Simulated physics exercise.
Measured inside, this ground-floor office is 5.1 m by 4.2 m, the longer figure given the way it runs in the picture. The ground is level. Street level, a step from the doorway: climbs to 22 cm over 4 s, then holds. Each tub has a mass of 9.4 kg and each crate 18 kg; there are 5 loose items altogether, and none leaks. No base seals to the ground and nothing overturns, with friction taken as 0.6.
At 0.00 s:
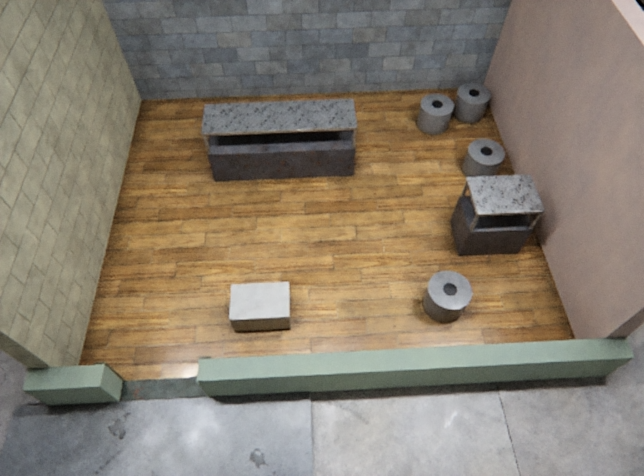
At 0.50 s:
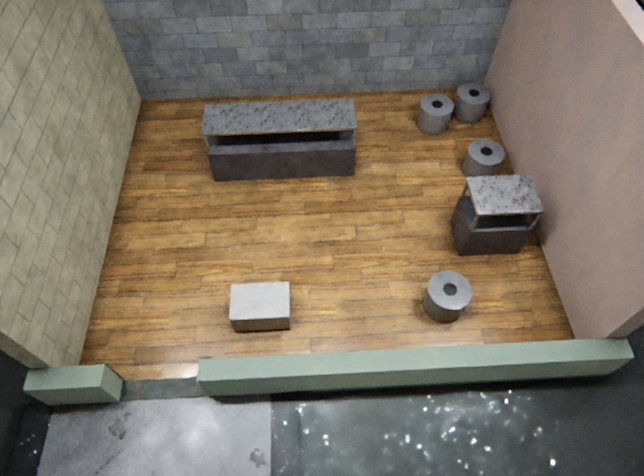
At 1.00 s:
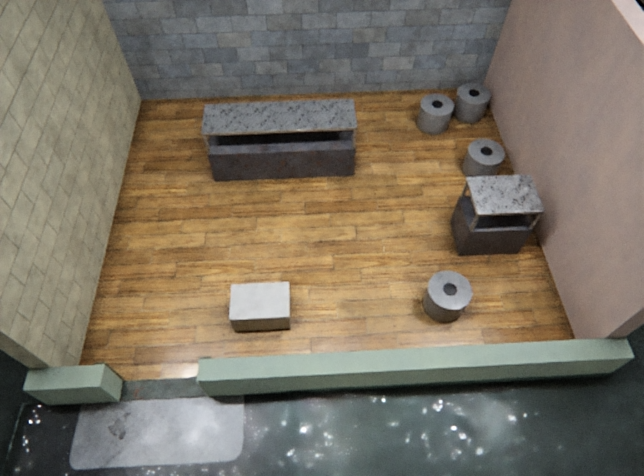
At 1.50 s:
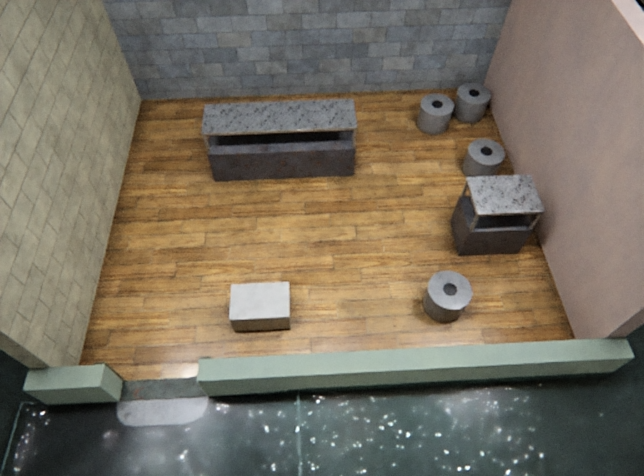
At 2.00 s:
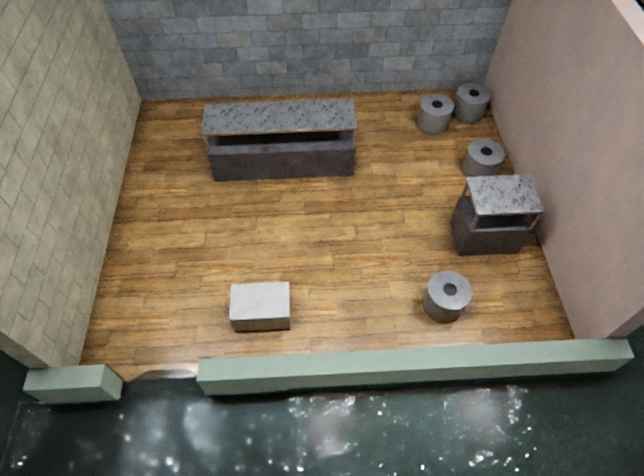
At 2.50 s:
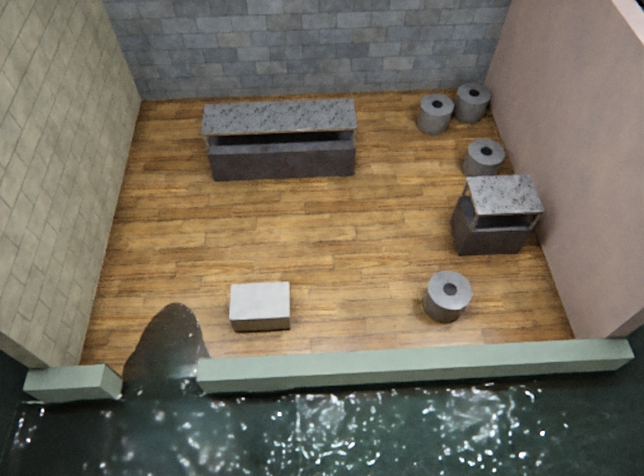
Dark water spreads over the grey pavement outside, then enters the wood-floored office through the doorway.
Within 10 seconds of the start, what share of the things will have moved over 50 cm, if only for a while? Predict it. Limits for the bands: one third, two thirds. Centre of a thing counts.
Few of them.
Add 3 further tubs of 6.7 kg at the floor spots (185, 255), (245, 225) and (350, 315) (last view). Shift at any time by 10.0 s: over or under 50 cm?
So the first ends up past the threshold, the second past the threshold, the third below the threshold.
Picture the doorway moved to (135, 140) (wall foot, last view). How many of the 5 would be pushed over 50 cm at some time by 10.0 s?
That gives 3 of them.
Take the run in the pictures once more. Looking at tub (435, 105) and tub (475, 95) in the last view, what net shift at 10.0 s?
Shifts: 5 cm / 0 cm.
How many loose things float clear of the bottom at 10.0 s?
0.
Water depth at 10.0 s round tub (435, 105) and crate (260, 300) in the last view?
5 and 3 cm.
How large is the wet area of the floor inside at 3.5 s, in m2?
I'd put it close to 3.0 m2.
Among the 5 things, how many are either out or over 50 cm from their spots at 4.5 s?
By then the count is 0.
After 3.5 s 0 of 5 are over 50 cm from their spots; 0 afloat.
After 4.5 s 0 of 5 are over 50 cm from their spots; 0 afloat.
After 7.0 s 0 of 5 are over 50 cm from their spots; 0 afloat.
After 10.0 s 0 of 5 are over 50 cm from their spots, and 0 have been at some point; 0 afloat.
